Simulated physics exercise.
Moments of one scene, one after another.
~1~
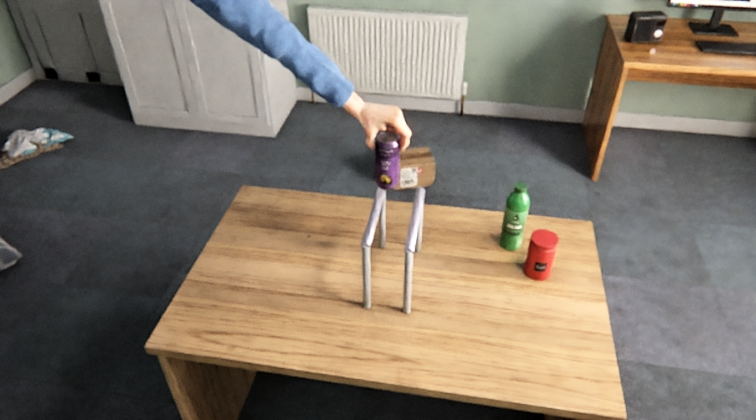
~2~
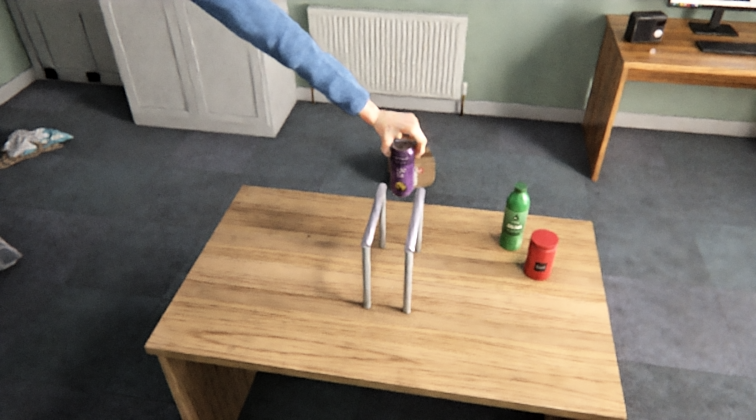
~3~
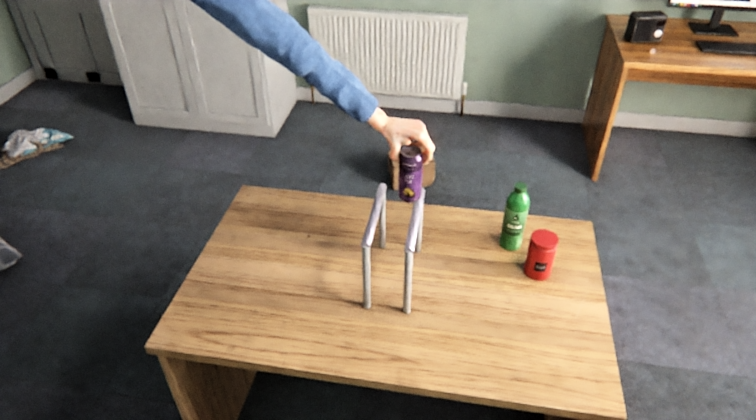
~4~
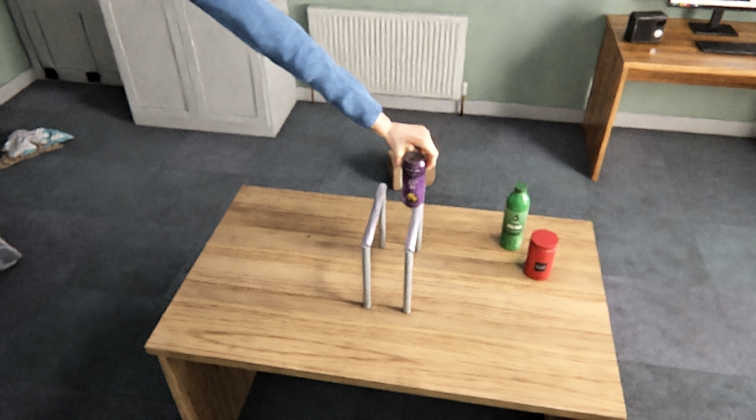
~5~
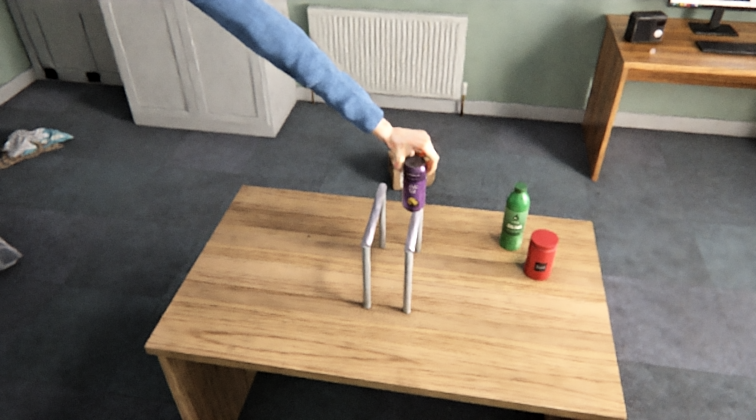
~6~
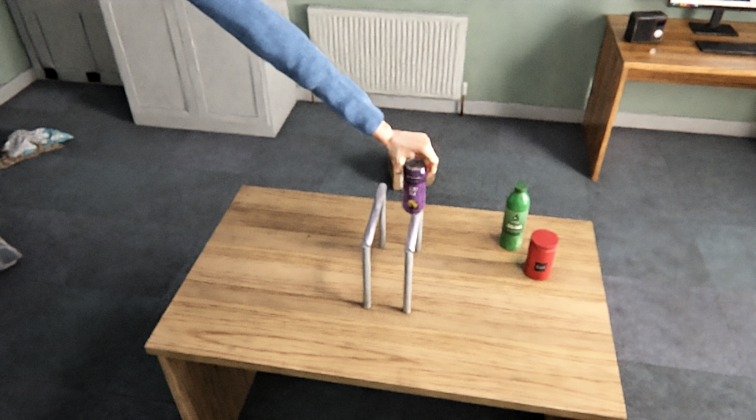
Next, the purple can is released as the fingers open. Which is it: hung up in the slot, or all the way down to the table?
It gets stuck.
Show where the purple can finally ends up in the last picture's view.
Around (386, 207).
Then, 0.20 s later than the last frame, purple can moved a little near (413, 193).
Then, 0.40 s later than the last frame, purple can tilted by 31° near (399, 196).
Then, 0.50 s later than the last frame, purple can tilted by 63° near (386, 206).
Then, 0.60 s later than the last frame, purple can tilted by 59° near (386, 206).
When it is over, lying over on the stand or table, purple can; the other 2 as before. End places, in pixels of the last picture, purple can near (386, 207). The can lodges.
